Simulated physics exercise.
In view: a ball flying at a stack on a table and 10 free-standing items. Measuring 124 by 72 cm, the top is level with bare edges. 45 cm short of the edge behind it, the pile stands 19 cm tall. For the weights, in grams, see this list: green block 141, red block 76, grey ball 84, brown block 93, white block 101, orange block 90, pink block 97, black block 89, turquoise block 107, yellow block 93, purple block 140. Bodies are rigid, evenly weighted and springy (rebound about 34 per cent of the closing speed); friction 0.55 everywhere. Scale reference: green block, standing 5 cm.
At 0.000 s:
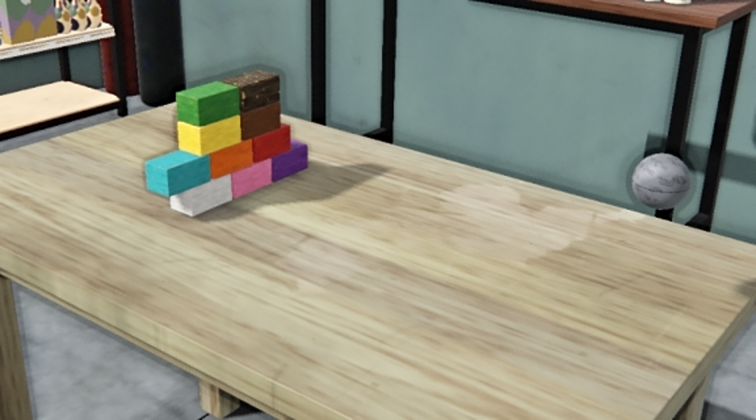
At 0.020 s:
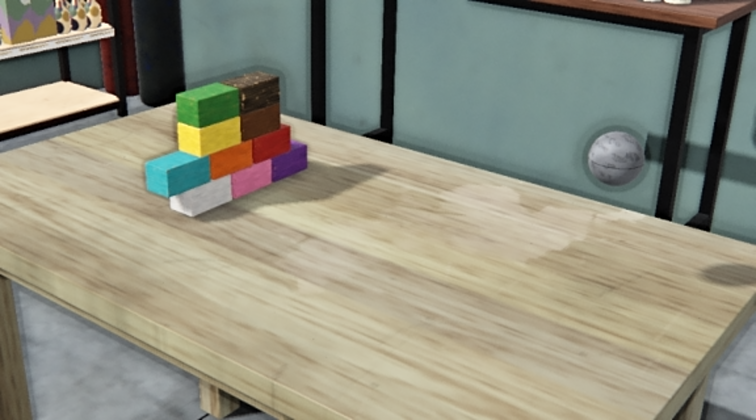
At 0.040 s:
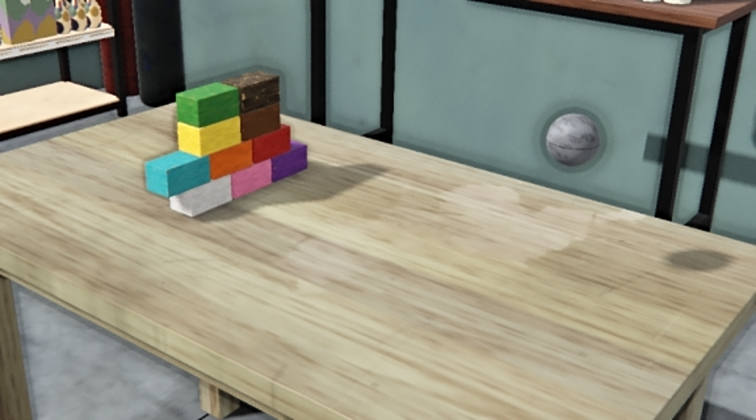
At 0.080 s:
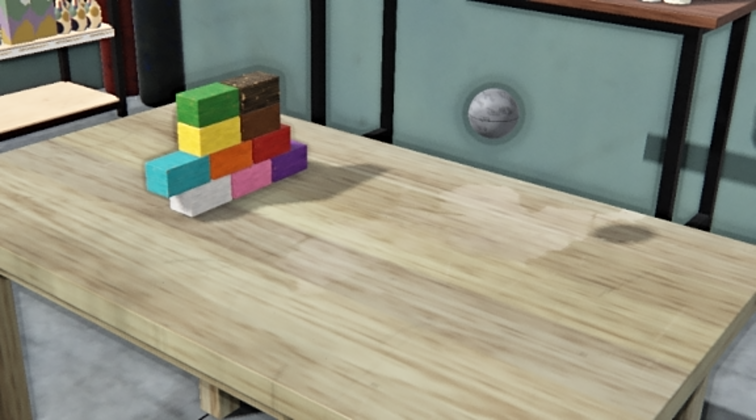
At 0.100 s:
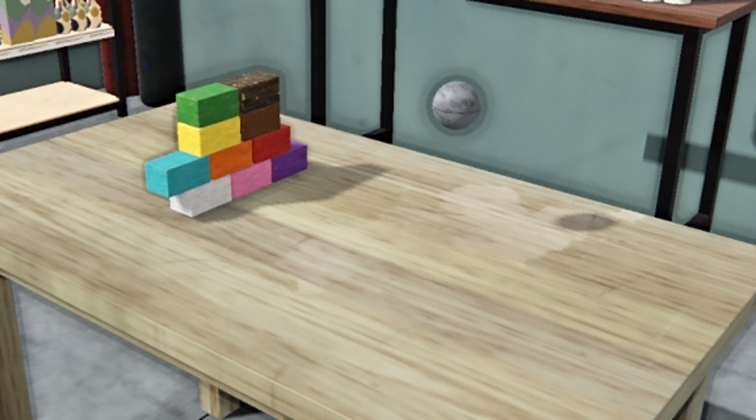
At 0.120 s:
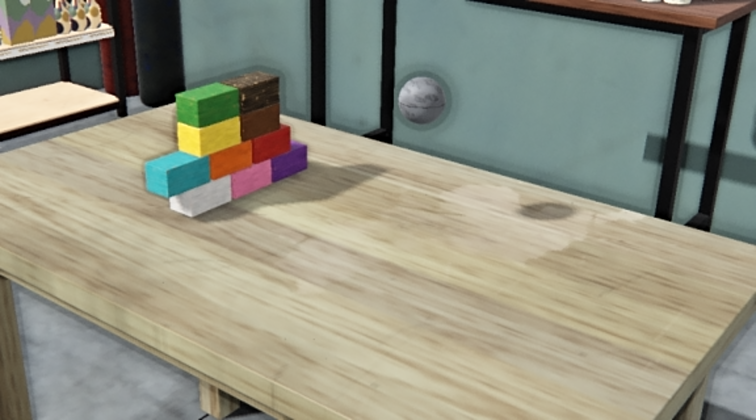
Above a wooden table, a grey ball flies leftward through the air toward stacked colourful blocks.
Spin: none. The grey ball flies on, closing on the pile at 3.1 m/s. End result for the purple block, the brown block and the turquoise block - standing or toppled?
Purple block standing, brown block toppled, turquoise block standing.
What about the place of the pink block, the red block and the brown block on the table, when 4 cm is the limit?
Pink block: Remains in place; red block: Is displaced; brown block: Is displaced.
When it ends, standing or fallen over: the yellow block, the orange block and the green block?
Final state - yellow block: Remains on its base; orange block: Remains on its base; green block: Remains on its base.
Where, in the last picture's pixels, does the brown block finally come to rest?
It comes to a stop close to (146, 170).
By 0.32 s, grey ball near (302, 90); brown block tilted 18° near (218, 118); black block tilted 19°; red block tilted 11°.
By 0.52 s, grey ball near (313, 113); brown block on its side near (185, 149); black block upside down; red block tilted 33°.
By 0.72 s, grey ball near (317, 106); brown block upside down near (169, 153); black block tilted 63°; red block on its side.
By 1.12 s, grey ball near (339, 345); brown block upside down near (146, 170); red block on its side; black block 40 cm from its spot.
When it is over (1.7 s), lying over on the table, red block and brown block; not toppled but over 4 cm from the start, black block; the other 7 within 4 cm of the start. End places, in pixels of the last picture, purple block near (280, 160), brown block near (146, 170).
